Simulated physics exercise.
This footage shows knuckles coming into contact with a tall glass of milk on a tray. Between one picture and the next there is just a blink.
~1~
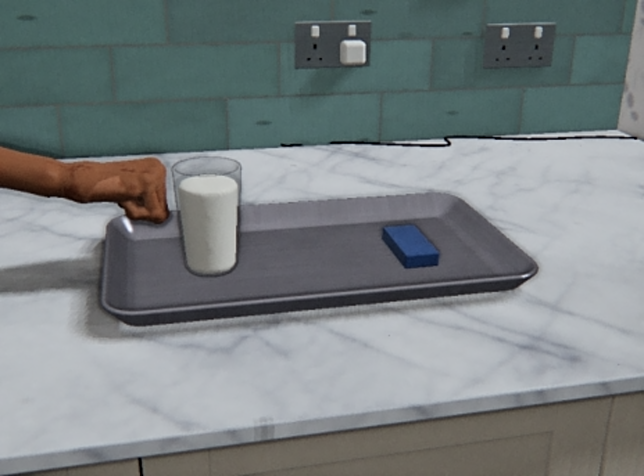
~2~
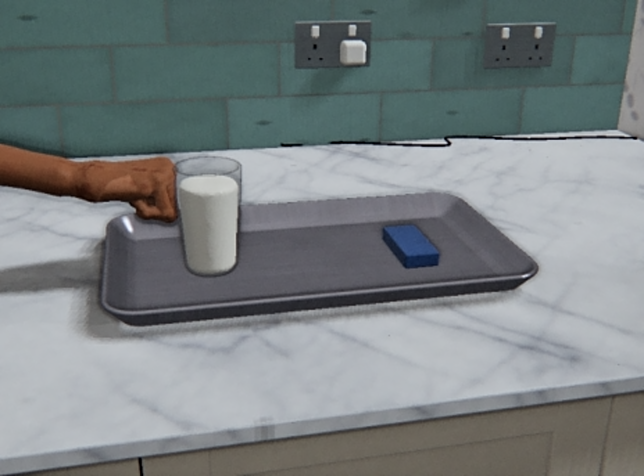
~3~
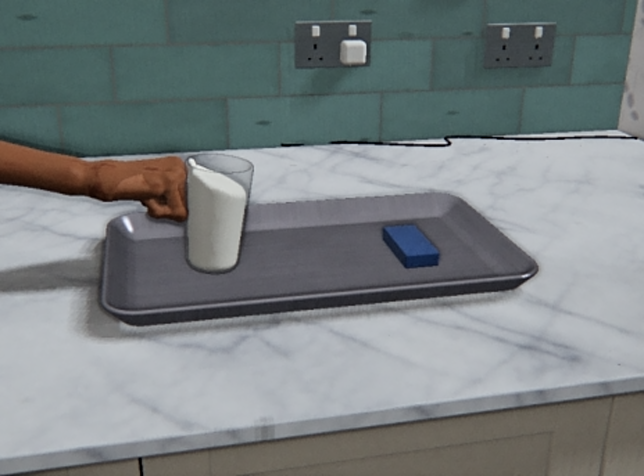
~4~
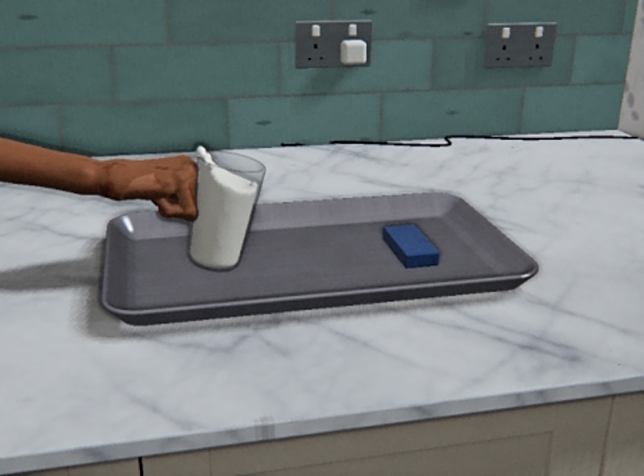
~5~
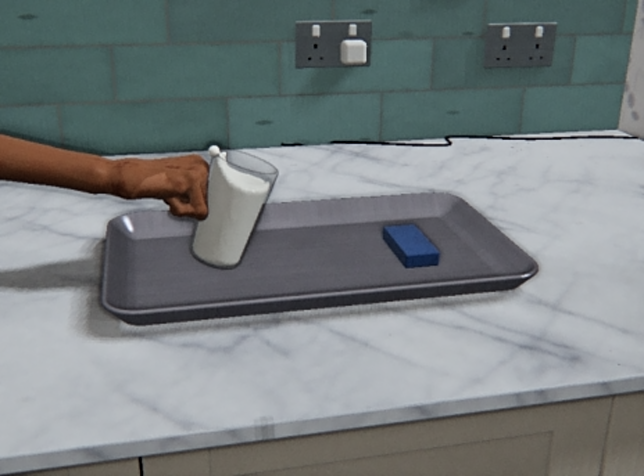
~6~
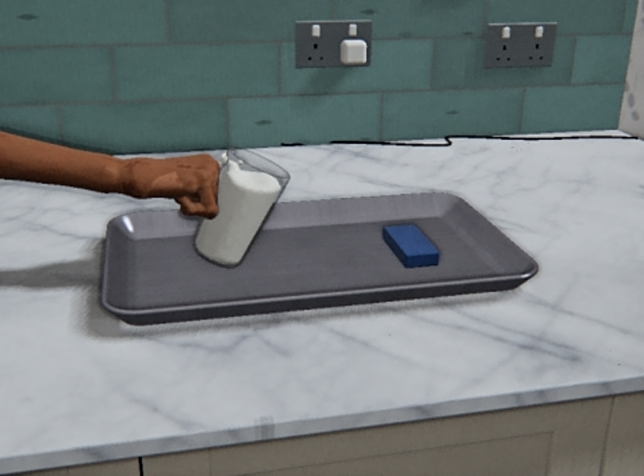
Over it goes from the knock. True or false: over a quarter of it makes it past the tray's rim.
False.
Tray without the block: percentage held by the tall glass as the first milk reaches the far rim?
You'd be looking at something near 55 in a hundred.
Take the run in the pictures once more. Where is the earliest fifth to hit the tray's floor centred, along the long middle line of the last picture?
At about (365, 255).
A moment on, the tall glass is falling and 95 per cent is in the glass, 0 on the tray and 5 above or beyond its rim.
Next, the tall glass lies on its side and 60 per cent is in the glass, 31 on the tray and 9 above or beyond its rim.
Then the tall glass lies on its side and 32 per cent is in the glass, 51 on the tray and 17 above or beyond its rim.
Later the tall glass lies on its side and 17 per cent is in the glass, 73 on the tray and 10 above or beyond its rim.
In the end 90 per cent is held by tray and glass, 10 is off the tray.
